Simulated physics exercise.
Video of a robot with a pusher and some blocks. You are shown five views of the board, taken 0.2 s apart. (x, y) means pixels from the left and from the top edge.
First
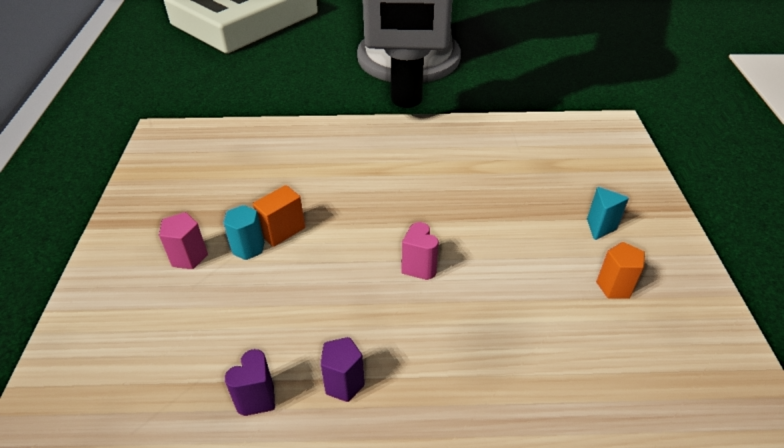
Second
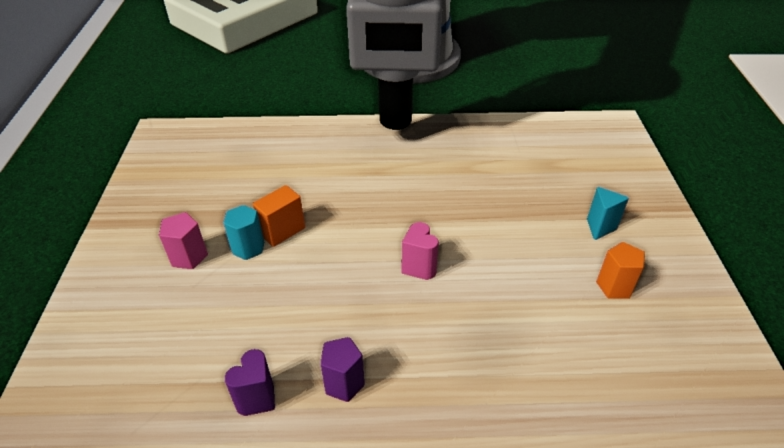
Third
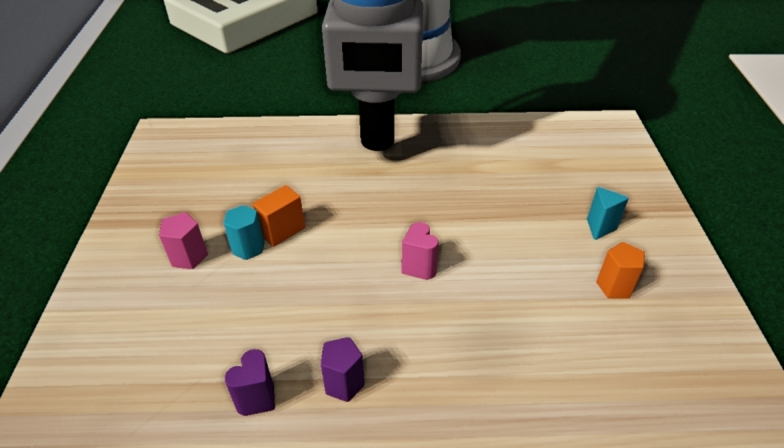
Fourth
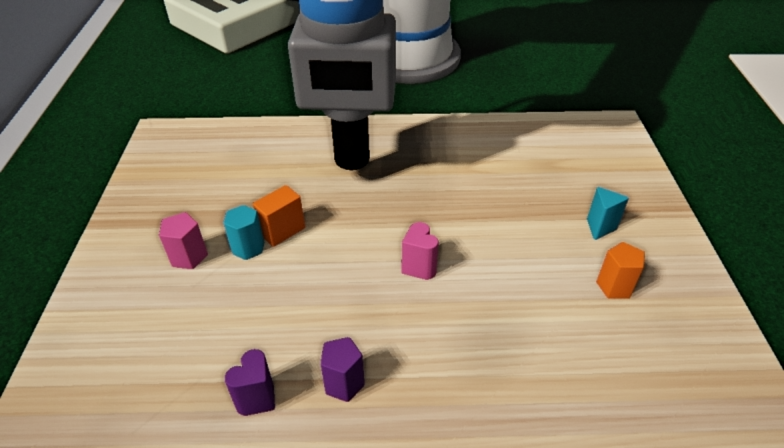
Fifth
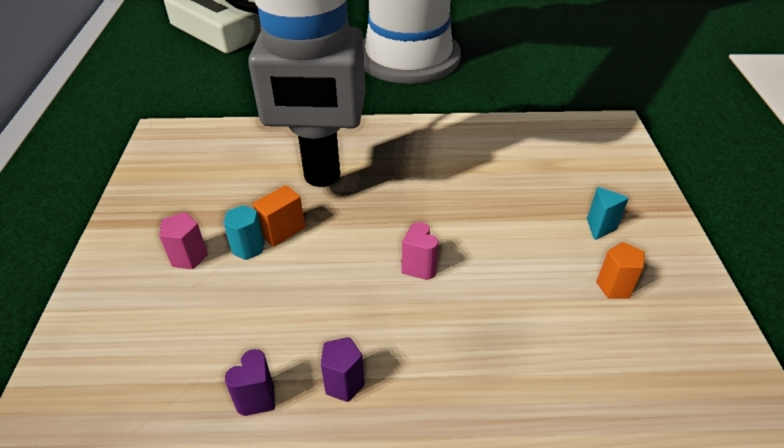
Robot arm with a black pusher moving forward and left over a wooden board, the scattered coloured blocks all staying still.
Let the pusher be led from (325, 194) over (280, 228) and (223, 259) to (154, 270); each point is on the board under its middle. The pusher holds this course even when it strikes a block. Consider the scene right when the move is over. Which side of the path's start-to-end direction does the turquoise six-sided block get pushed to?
It moves over to the left.
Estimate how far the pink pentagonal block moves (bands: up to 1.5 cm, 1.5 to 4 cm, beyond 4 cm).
My estimate: Beyond 4 cm.
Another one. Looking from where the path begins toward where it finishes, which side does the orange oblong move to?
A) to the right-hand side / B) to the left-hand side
I'll go with B - to the left-hand side.
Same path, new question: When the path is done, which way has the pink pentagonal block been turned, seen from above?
Clockwise, looking down.
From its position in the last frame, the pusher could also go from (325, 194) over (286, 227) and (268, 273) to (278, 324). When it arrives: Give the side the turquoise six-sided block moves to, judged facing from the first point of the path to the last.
Answer: Rightward.
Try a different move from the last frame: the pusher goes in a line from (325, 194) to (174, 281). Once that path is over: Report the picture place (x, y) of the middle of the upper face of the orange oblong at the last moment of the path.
It should be at (249, 238) by then.
What follows on the original path. One third of the way, pusher (276, 211); turquoise six-sided block (218, 233), turned 65° clockwise; orange oblong (255, 224), turned 30° anticlockwise.
Two thirds of the way, pusher (218, 241); pink pentagonal block (173, 225); turquoise six-sided block (187, 251), turned 55° clockwise; orange oblong (235, 252), turned 80° anticlockwise.
At the end, pusher (146, 253); pink pentagonal block (113, 224), turned 60° clockwise; turquoise six-sided block (156, 266); orange oblong (235, 252), turned 80° anticlockwise.
